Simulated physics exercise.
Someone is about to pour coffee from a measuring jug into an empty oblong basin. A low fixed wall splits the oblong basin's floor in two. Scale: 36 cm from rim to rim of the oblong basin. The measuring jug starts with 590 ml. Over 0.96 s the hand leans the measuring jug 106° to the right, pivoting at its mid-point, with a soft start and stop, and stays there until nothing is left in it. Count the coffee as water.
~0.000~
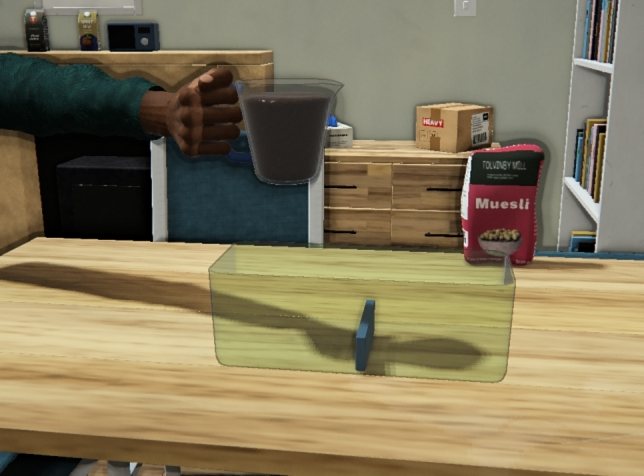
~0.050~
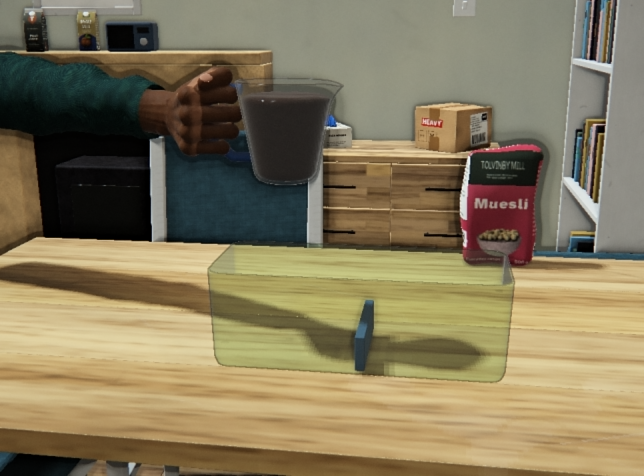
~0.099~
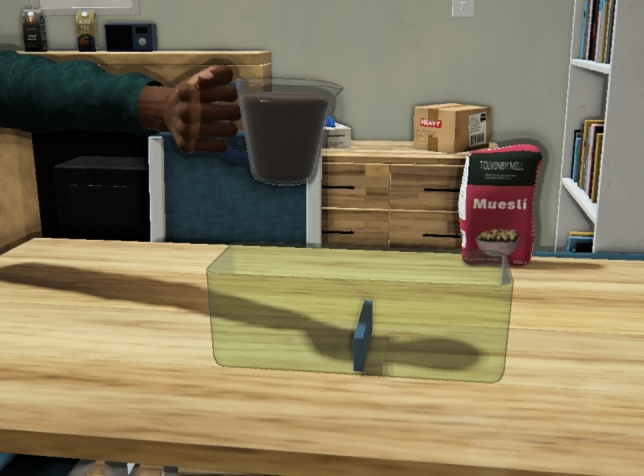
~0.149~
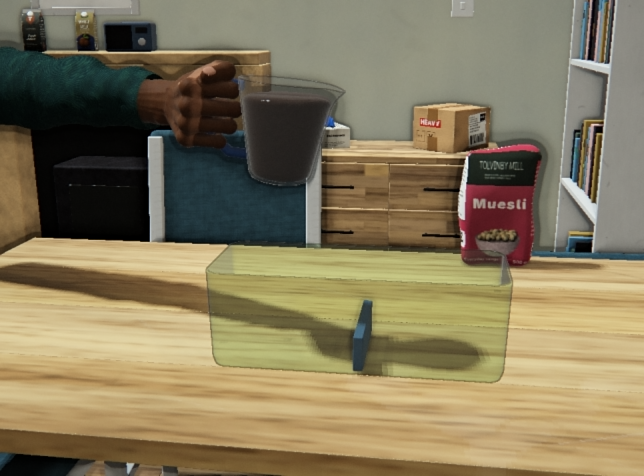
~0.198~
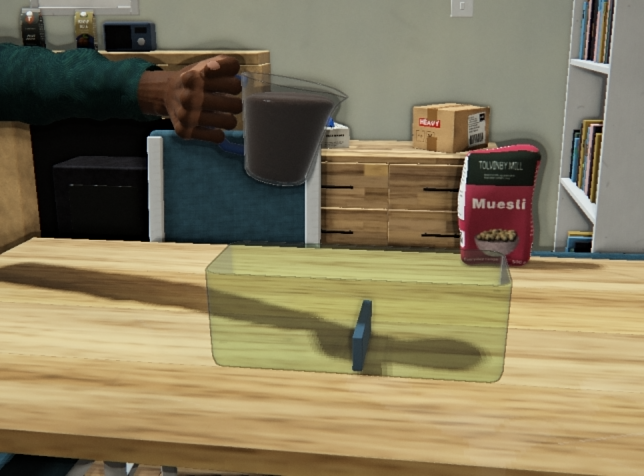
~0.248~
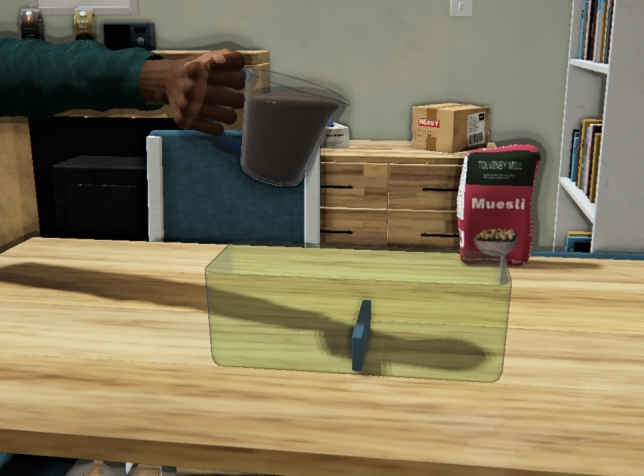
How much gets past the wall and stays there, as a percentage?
The far part has some 94 per cent.
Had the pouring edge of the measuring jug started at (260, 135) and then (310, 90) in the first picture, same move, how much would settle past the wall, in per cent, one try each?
First 5, then 50 per cent.
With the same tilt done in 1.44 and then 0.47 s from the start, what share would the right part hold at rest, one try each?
First 95, then 90 per cent.
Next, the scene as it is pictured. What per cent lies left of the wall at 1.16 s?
Some 4 per cent.
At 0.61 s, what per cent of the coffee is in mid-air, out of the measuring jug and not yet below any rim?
Some 26 per cent.
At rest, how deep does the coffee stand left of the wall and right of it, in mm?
Some 0 mm on the left and 26 mm on the right.
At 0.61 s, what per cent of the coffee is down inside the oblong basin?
Some 10 per cent.
By 0.61 s the tilt is 75° and 64 per cent is still to pour, 0 is left of the wall and 10 right of it.
By 0.88 s the tilt is 104° and 11 per cent is still to pour, 2 is left of the wall and 69 right of it.
By 1.16 s the tilt is 106° and 0 per cent is still to pour, 4 is left of the wall and 94 right of it.
By 1.46 s the tilt is 106° and 0 per cent is still to pour, 5 is left of the wall and 94 right of it.
At rest 5 per cent lies left of the wall, 94 right of it and 2 outside.
